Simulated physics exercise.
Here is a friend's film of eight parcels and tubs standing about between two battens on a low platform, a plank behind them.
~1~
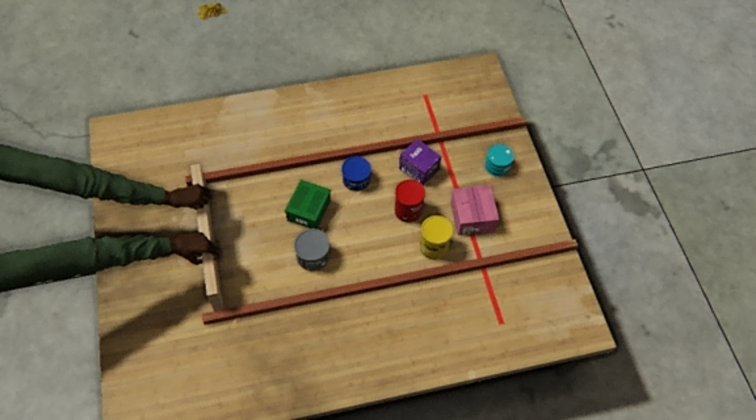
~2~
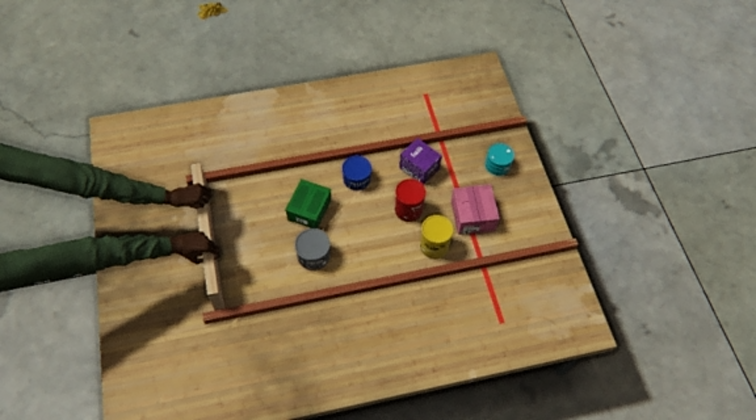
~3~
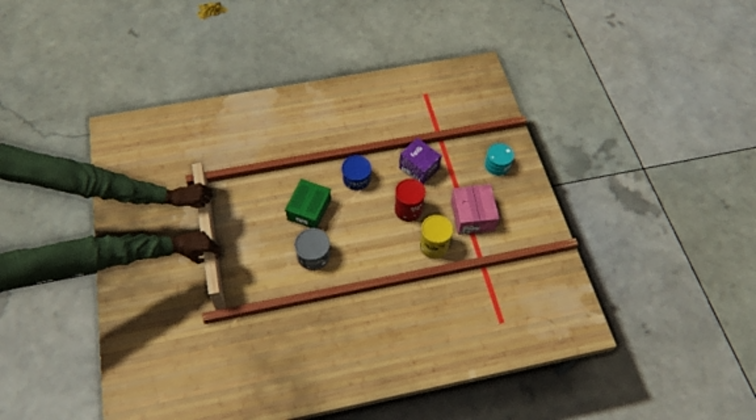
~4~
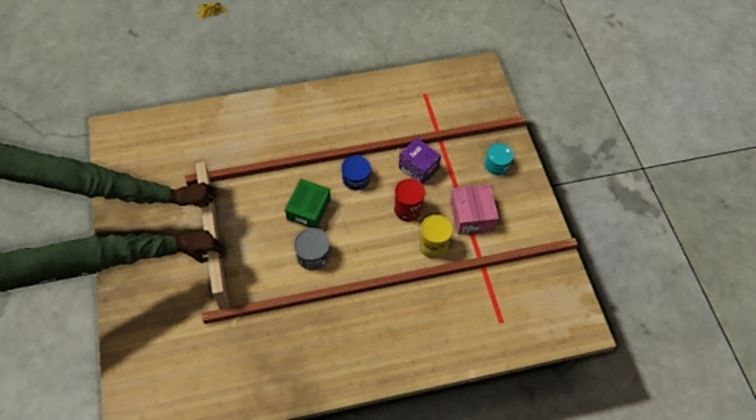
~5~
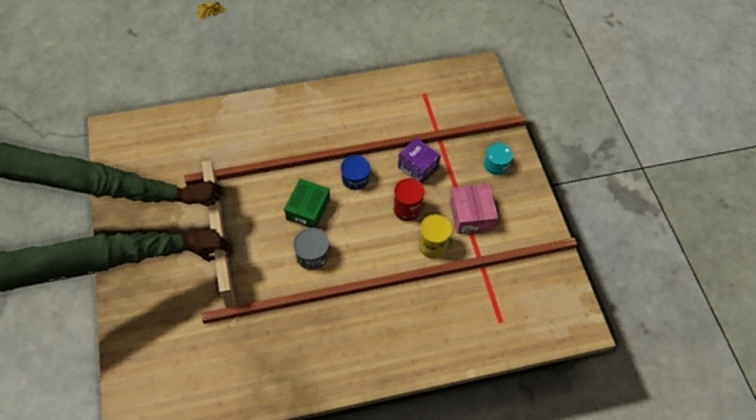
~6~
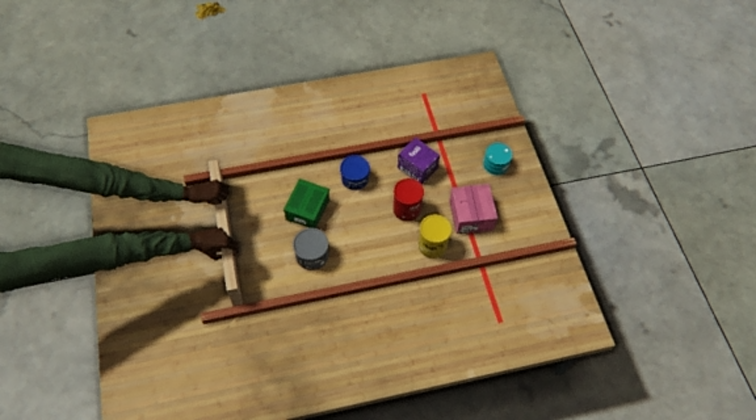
The footage shows two green-sleeved arms holding a plank behind eight colourful boxes and tubs on a wooden platform, then the hands slide the plank slightly right between two battens, while the objects stay in place without being touched.
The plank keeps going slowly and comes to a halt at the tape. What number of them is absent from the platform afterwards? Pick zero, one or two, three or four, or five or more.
Zero of them.
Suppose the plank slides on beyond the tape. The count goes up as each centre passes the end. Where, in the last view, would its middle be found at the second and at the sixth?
First about (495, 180), next about (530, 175).
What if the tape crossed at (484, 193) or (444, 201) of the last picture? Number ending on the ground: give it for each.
The first try gives 1, the second gives 0.
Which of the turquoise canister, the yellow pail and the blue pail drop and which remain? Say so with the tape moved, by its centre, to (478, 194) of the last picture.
Outcome - turquoise canister: It is not there; yellow pail: It stays up there; blue pail: It stays up there.
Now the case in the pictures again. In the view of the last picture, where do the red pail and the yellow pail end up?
Listed in order, first is (496, 189) and the other is (511, 232).
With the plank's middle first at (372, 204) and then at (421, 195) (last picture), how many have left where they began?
One spot: 4. Other spot: 7.
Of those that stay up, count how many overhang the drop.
The count would be 0.
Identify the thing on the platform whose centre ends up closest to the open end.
The turquoise canister is the one.
Early on, none off yet; turquoise canister at rest near (497, 159); pink parcel at rest near (473, 209); purple box at rest near (418, 161).
A while later, none off yet; turquoise canister at rest near (497, 159); pink parcel travelled a little near (486, 209); purple box travelled about its own width near (451, 156).
Finally, the number that fall off is zero.
